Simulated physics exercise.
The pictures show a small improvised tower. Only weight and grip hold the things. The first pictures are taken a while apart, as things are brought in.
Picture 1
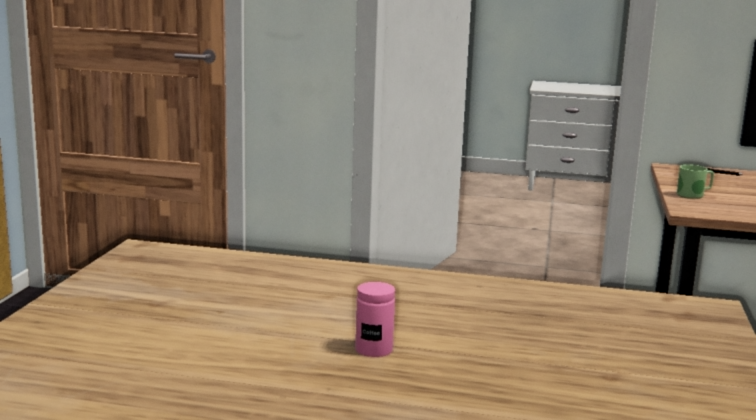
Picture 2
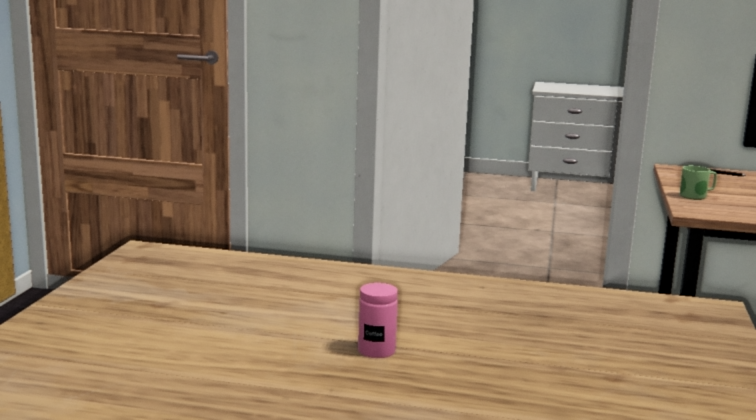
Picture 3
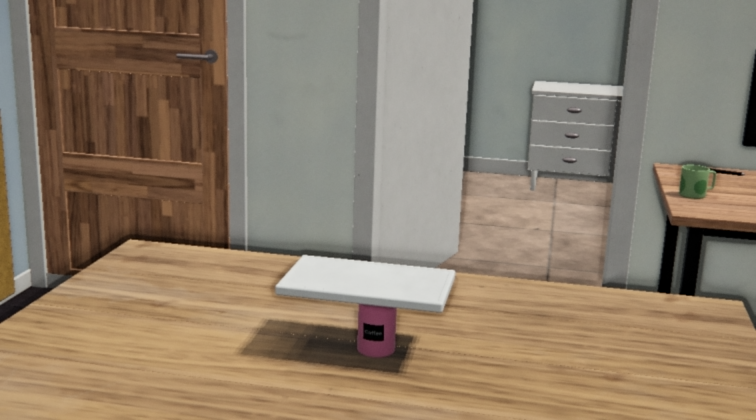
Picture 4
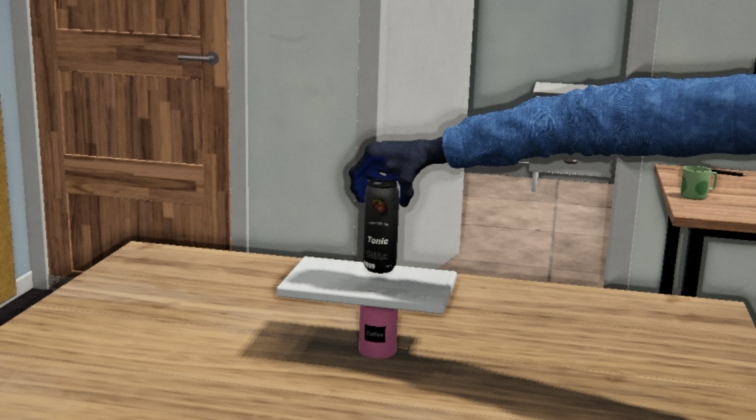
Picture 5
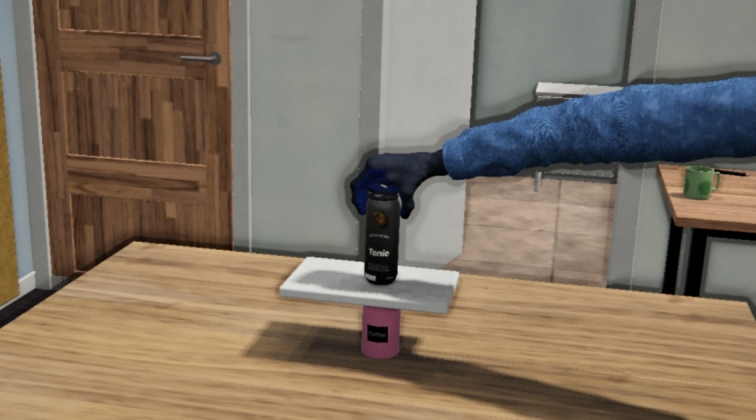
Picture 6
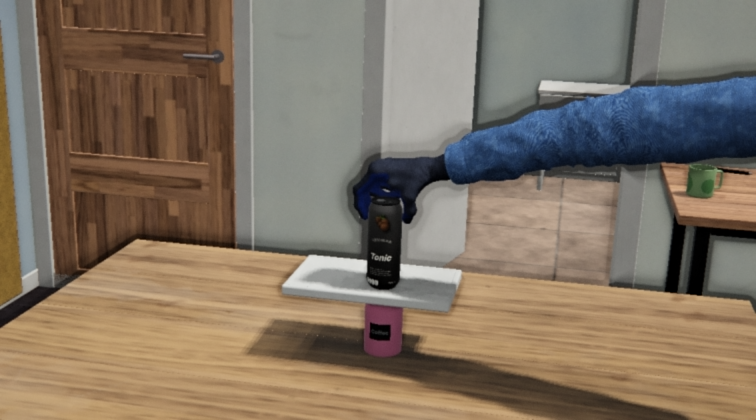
A gloved hand lowers a black can onto the white lid atop a pink jar.
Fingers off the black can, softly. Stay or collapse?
Outcome: The stack holds.
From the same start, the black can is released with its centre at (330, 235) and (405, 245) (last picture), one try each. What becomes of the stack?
In the first case it gives way; in the second case it keeps its balance.
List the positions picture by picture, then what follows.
In the first frame, the last thing is not in view yet.
In the second frame, the last thing is not in view yet.
In the third frame, the last thing is not in view yet; white lid (368, 282).
The fourth frame shows coming down; black can (381, 227); white lid (369, 283).
The fifth frame shows coming down; black can (382, 239); white lid (372, 284).
The sixth frame shows in place under the hand; black can (384, 244); white lid (374, 282).
Then, 0.80 s later than the last frame, all is still.
Then, 1.70 s later than the last frame, black can resting near (384, 244).
When it is over, all 3 as before. End places, in pixels of the last picture, black can near (384, 245). The stack stays up.
